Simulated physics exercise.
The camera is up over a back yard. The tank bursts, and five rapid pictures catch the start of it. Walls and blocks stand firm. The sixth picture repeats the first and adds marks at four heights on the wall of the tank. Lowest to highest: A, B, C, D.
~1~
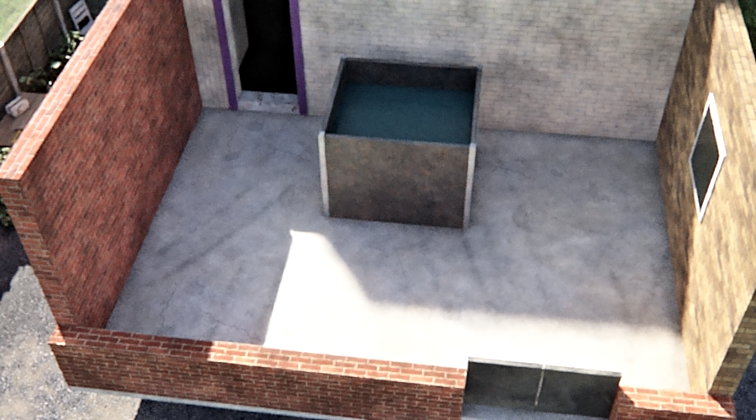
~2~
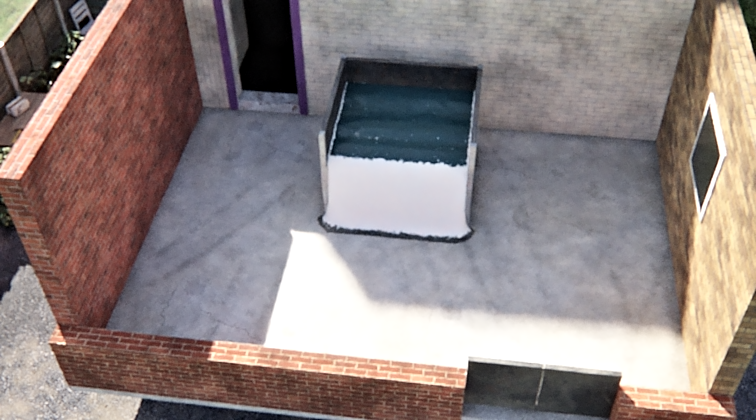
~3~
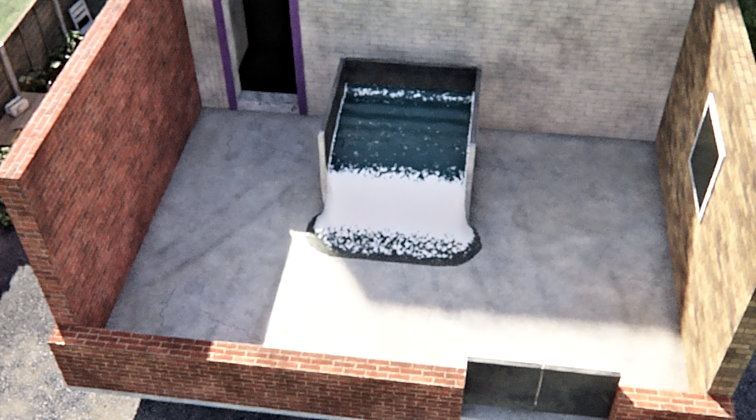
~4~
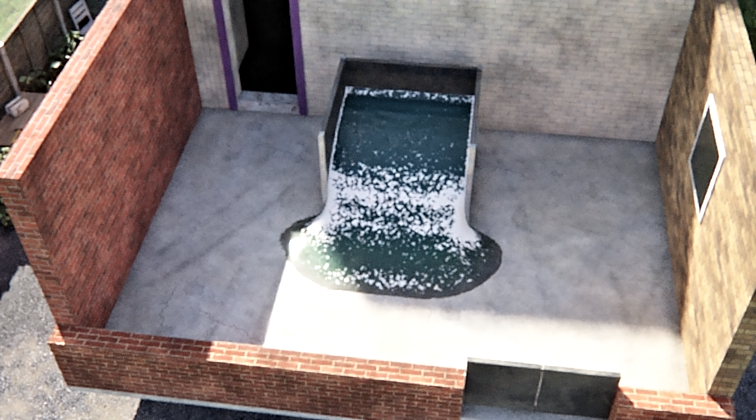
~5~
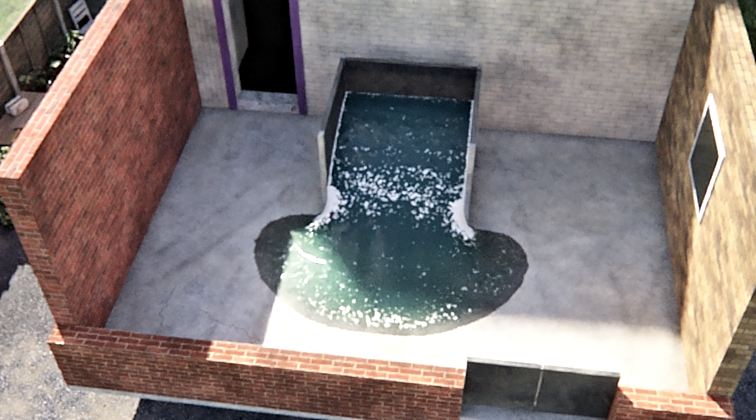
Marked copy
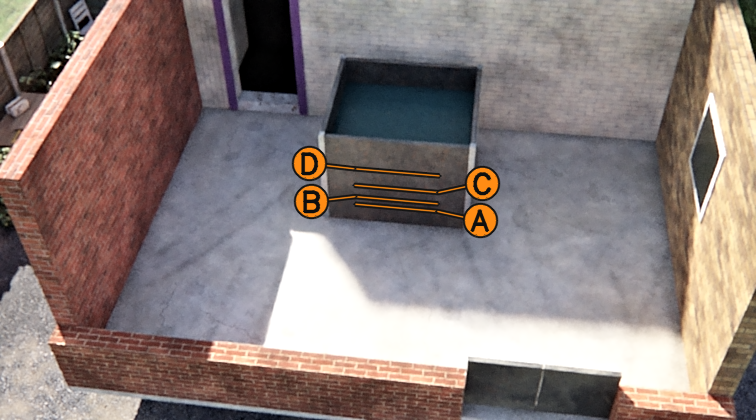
Water pours out of the tank's open front and spreads across the yard's concrete ground.
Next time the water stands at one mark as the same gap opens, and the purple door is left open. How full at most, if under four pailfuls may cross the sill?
D.
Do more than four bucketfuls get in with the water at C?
No.
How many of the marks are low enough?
All of the four.
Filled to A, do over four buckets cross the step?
No, that is safe.
On the marked copy, A at (396, 207); B at (396, 200); C at (396, 188); D at (396, 172); from the bottom up A, B, C, D.
With A, nothing gets over.
With B, nothing gets over.
With C, nothing gets over.
With D, a splash gets over, under a bucket.
